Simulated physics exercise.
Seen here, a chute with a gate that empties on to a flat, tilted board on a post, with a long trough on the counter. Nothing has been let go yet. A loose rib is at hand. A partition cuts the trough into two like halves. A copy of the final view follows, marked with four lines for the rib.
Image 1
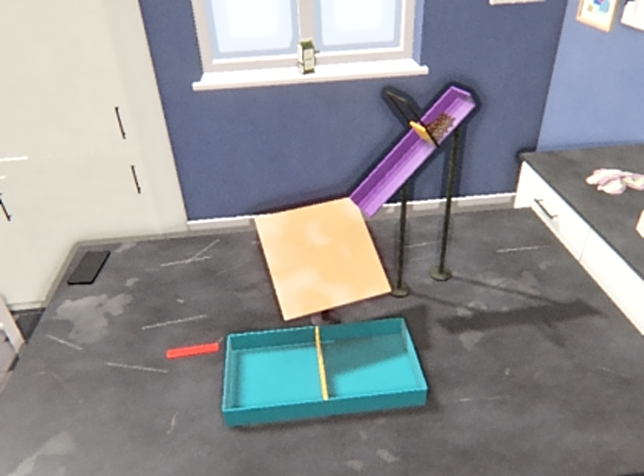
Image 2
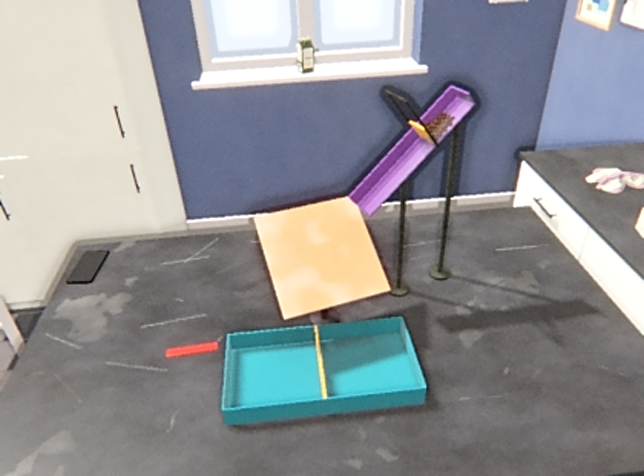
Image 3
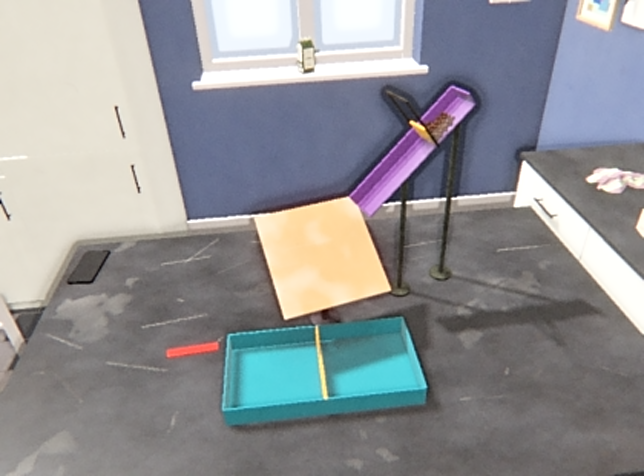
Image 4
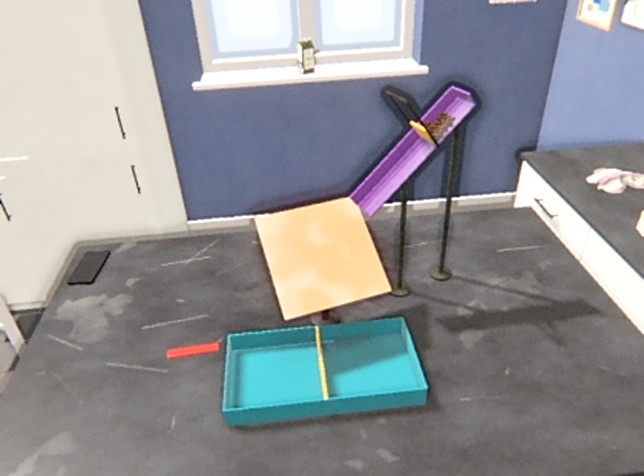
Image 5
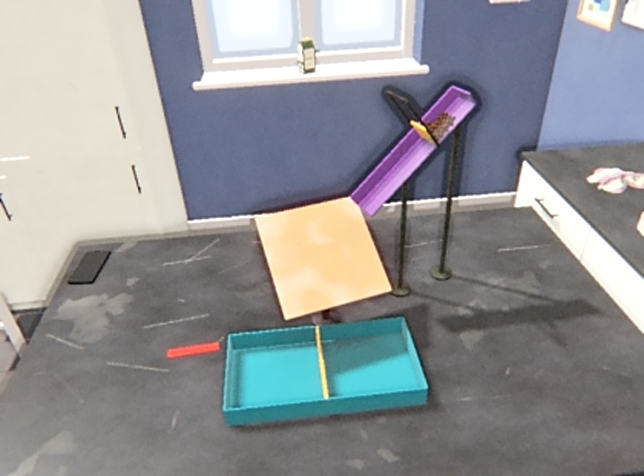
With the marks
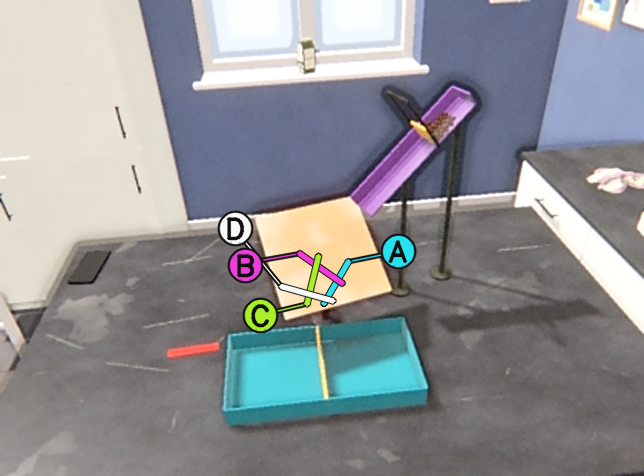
On a dark, scratched grey counter in a room with blue walls and a window, seen from slightly above, a tilted setup stands near a pale cabinet. A purple chute on black stands holds small brown pieces behind a gate at upper right, above a tilted light-orange board, a teal trough with a yellow-orange divider, and a red strip at left. Nothing visibly moves, and the camera stays still.
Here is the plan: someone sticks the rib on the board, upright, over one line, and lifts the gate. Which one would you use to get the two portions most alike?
The answer is line C.
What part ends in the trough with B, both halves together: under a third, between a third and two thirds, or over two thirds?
Line B gives over two thirds.
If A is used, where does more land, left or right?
Left.
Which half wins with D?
More lands on the right.
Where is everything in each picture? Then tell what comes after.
In the first picture, load behind the gate (436, 128), allspice berries; lip of the chute (364, 212), sloping fairly steeply.
In the second picture, middle of the board (321, 253), tilted fairly steeply; middle of its low edge (339, 304); of its high edge (305, 206).
In the third picture, front corners of the trough (223, 410) and (426, 388); front end of its middle wall (326, 399); gate still shut (420, 128).
In the fourth picture, middle of the load (436, 127); lip (364, 212).
In the fifth picture, middle of the load (437, 127); lip (364, 212).
On the marked copy, line A from (348, 261) to (323, 303); line B from (299, 253) to (342, 283); line C from (318, 256) to (307, 303); line D from (281, 286) to (332, 300).
With A, of what is caught, almost all in the left half, just a few in the right.
With B, of what is caught, about a tenth in the left half, the larger part in the right.
With C, of what is caught, roughly two thirds in the left half, roughly a third in the right.
With D, of what is caught, about a tenth in the left half, almost all in the right.
